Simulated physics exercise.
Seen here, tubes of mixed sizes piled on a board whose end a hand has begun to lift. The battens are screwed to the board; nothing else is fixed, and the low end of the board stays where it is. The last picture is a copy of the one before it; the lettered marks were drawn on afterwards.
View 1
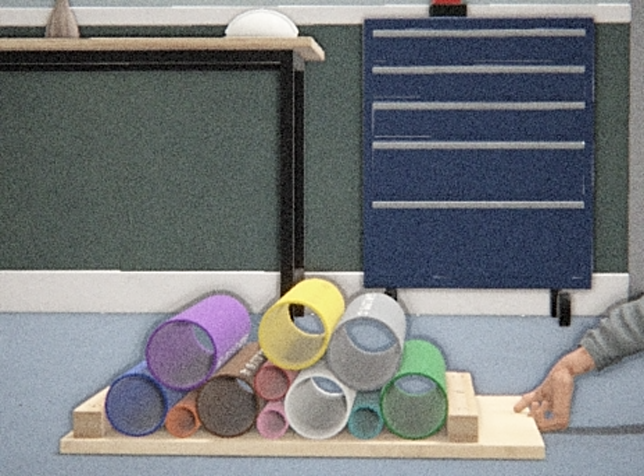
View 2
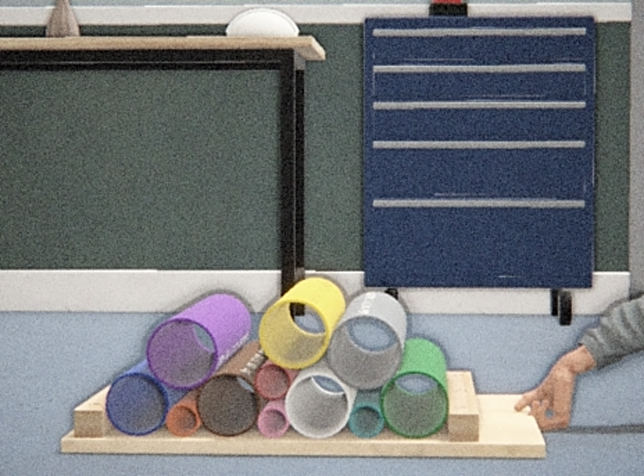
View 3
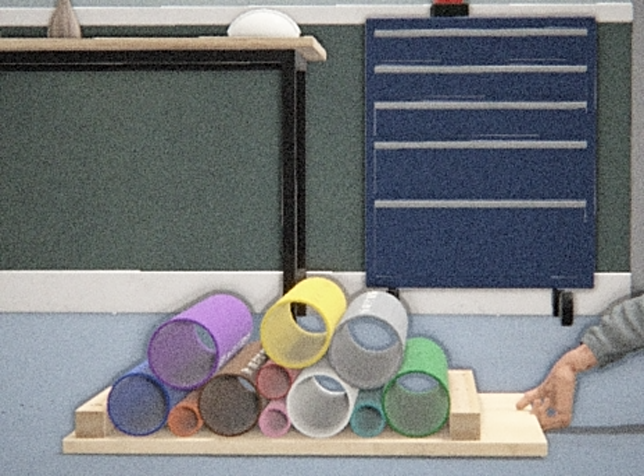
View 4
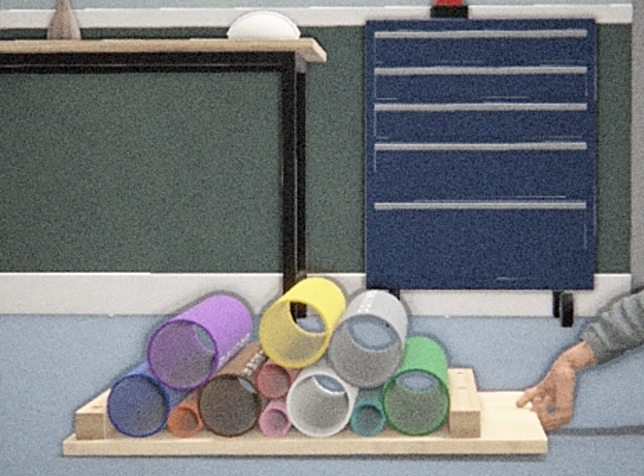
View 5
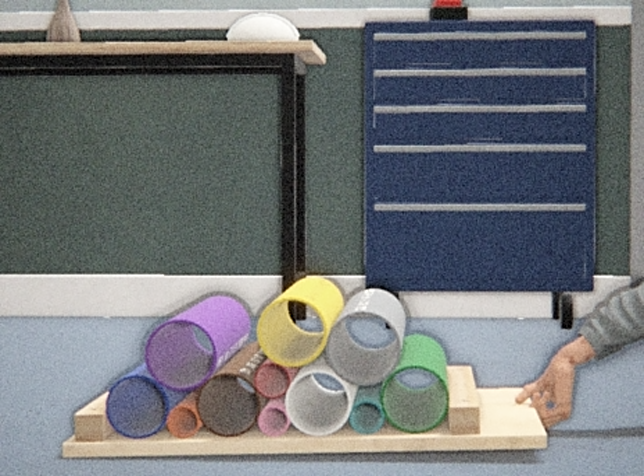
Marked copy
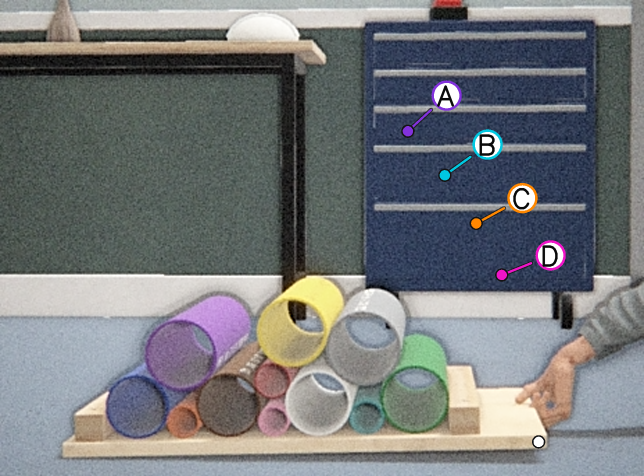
Colourful tubes of mixed sizes sitting piled between battens on a wooden board, barely moving, as a hand holds its right end.
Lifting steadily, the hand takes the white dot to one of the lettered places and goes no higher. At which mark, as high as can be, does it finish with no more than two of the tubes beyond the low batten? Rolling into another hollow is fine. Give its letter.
The last mark within the limit is B.
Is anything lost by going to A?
At A: Yes.
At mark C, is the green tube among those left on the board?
Yes, with C.
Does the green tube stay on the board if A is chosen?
Yes, with A.
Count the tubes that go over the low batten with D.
The count is none.
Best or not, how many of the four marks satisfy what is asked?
Three of the four.
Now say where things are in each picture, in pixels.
The first frame shows white tube (318, 406); turquoise tube (366, 423).
The second frame shows turquoise tube (366, 422); green tube (415, 405).
The third frame shows board (314, 408); turquoise tube (367, 421); green tube (417, 404); blue tube (139, 404).
The fourth frame shows board (315, 408); blue tube (138, 406).
The fifth frame shows board (314, 407); blue tube (137, 407).
On the copy, A at (408, 131); B at (445, 175); C at (476, 223); D at (502, 275); the white dot at (538, 442).
On B. First, board at 20°.
Then, board at 36°.
Finally, board at 36°, none over the low batten.
By contrast, A three over the low batten (purple, grey, yellow); C none over the low batten; D none over the low batten.
